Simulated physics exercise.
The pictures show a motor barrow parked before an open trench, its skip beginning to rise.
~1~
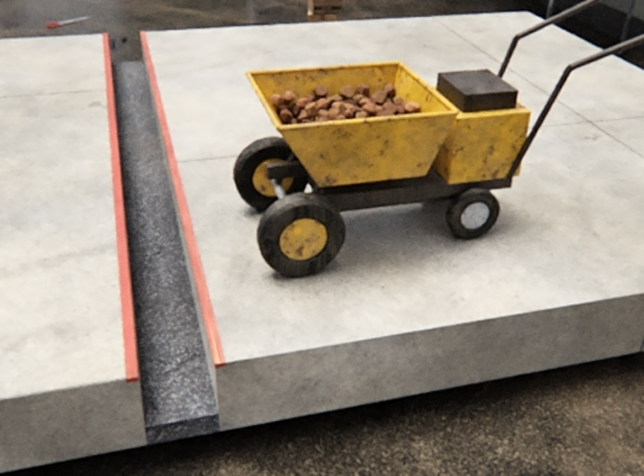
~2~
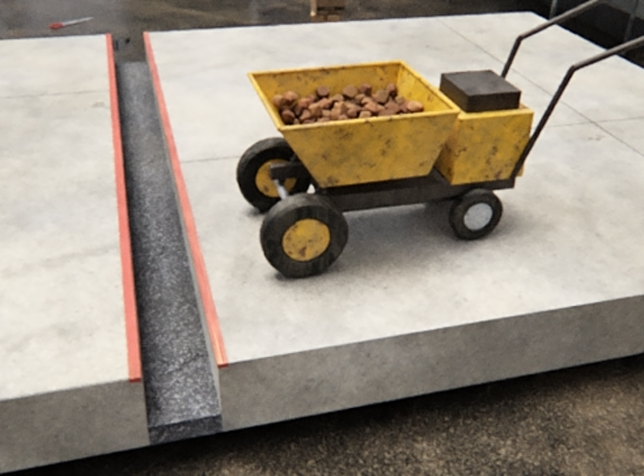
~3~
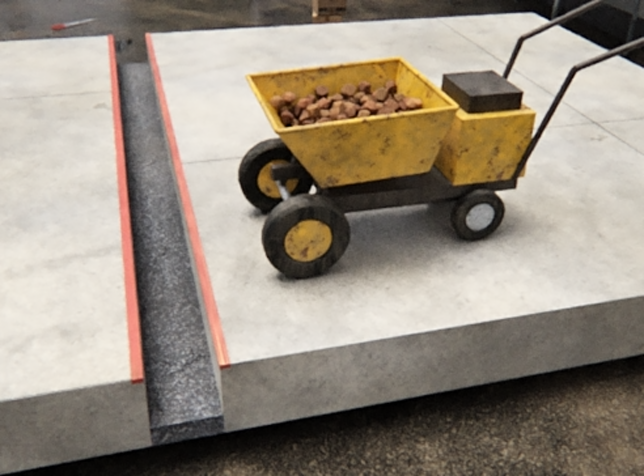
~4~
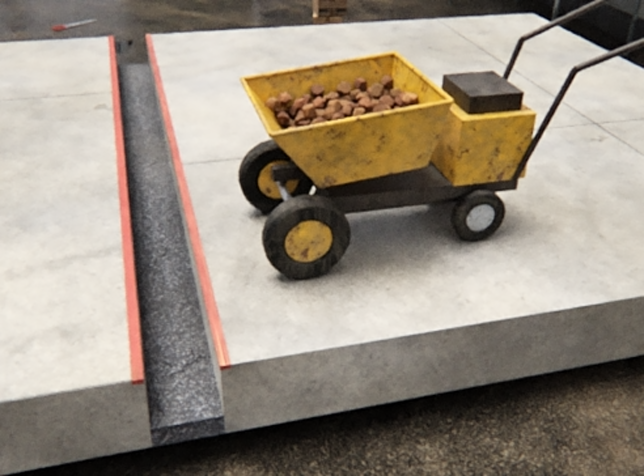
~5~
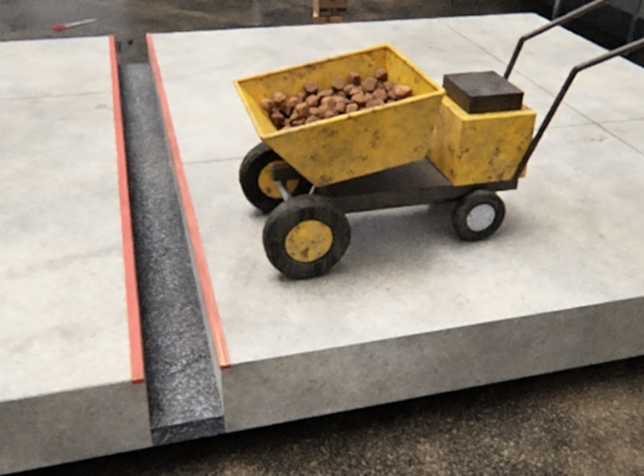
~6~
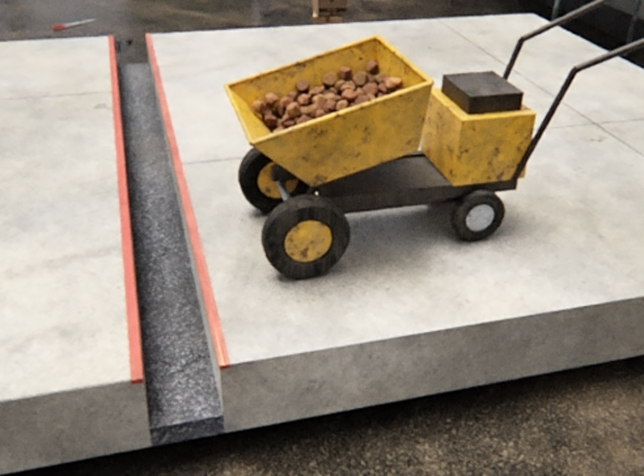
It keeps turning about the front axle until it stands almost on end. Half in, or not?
The trench takes over half.
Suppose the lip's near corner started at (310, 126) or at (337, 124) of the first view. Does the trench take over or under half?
In turn: Over half; above a half.
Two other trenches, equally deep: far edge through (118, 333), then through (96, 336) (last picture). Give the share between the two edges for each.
In turn 90 and 100 in a hundred.
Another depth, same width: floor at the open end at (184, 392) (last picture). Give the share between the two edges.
About 60 per cent.
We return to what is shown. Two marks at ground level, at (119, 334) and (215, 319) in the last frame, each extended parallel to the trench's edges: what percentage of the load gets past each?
In turn 20 and 100 in a hundred.
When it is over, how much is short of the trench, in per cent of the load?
Near 0 %.
Shortly afterwards, skip tipped steeply; the whole lot in the skip.
Next, skip tipped right over; all but a few in the skip; a little in or heaped over the trench; only a few beyond it; only a few falling.
Some moments later, skip tipped right over; near a quarter in the skip; near half in or heaped over the trench; near a quarter beyond it.
In the end, skip tipped right over; the bulk in or heaped over the trench; near a quarter beyond it.
